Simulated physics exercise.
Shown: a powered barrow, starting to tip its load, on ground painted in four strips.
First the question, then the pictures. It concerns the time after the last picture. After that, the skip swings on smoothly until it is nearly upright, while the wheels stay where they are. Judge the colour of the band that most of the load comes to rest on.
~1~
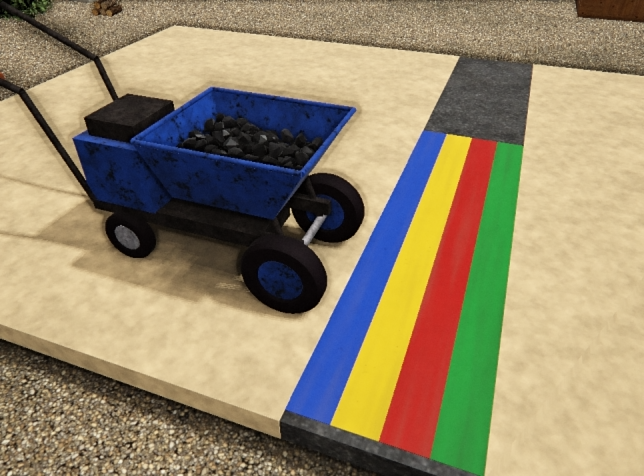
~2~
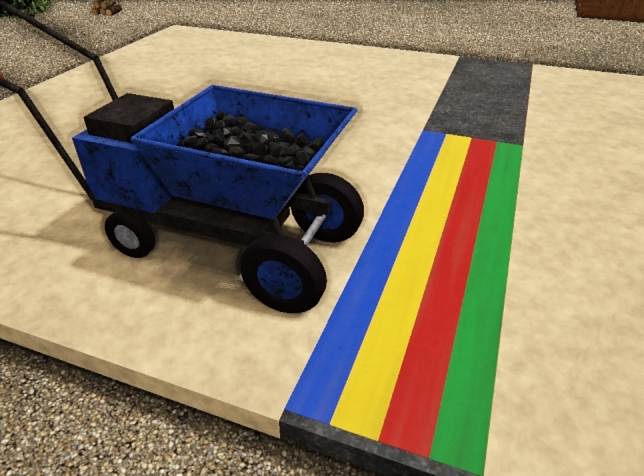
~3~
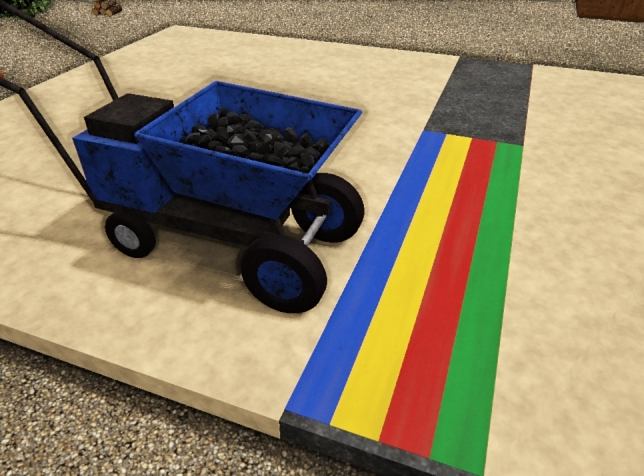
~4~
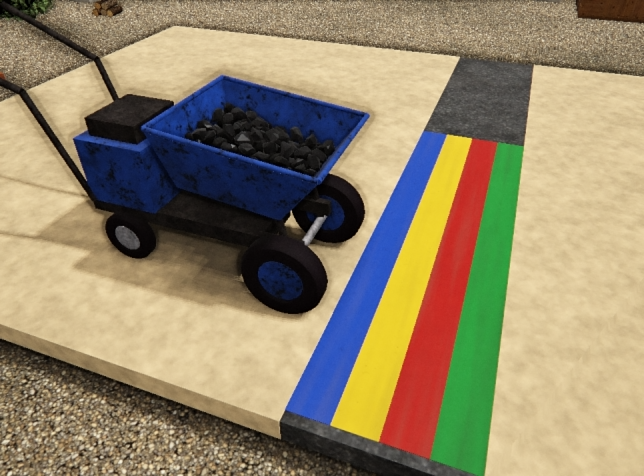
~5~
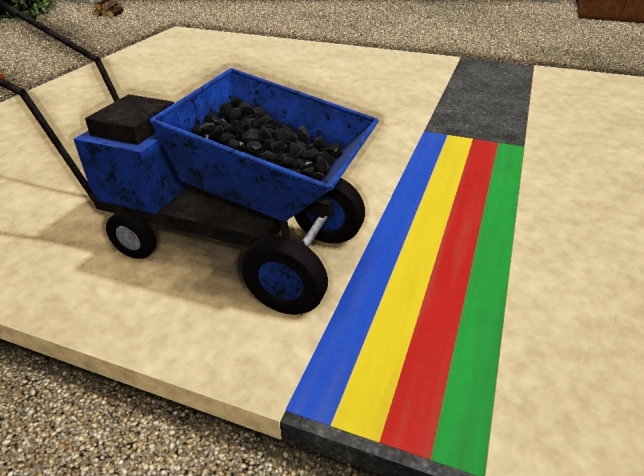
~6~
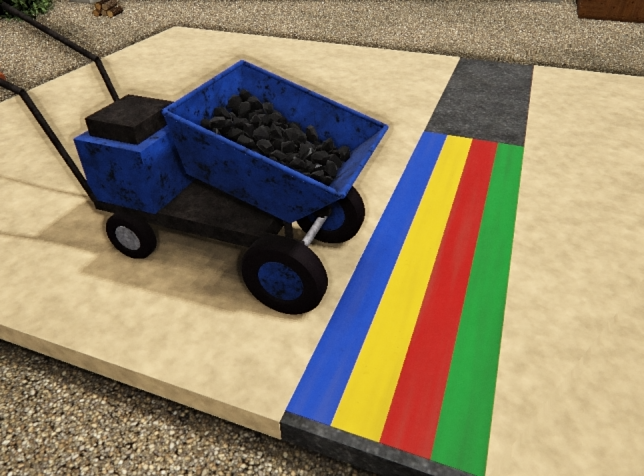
Most of it rests on the red band.
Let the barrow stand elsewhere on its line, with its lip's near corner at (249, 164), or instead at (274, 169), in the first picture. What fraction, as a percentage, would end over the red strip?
Some 20 in a hundred, then some 30 in a hundred.
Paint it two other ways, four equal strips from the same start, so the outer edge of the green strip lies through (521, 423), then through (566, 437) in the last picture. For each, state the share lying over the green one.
Shares: Close to 10 %; close to 10 %.
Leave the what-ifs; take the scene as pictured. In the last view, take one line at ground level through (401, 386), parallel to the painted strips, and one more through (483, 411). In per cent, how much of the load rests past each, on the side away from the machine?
Estimate, first then second: 70 %, 10 %.
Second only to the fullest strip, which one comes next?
In second place: The strip in green.
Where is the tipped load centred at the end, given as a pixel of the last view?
Close to (450, 301), more or less.
Shortly afterwards, skip tipped steeply; the whole lot in the skip.
Next, skip tipped steeply; all but a few in the skip; only a few over the yellow strip; only a few over the red strip; only a few over the green strip.
Some moments later, skip tipped right over; near a third in the skip; only a few over the yellow strip; near a third over the red strip; near a quarter over the green strip; a little off the paint.
In the end, skip tipped right over; a little in the skip; only a few over the blue strip; a little over the yellow strip; near a third over the red strip; near a quarter over the green strip; a little off the paint.
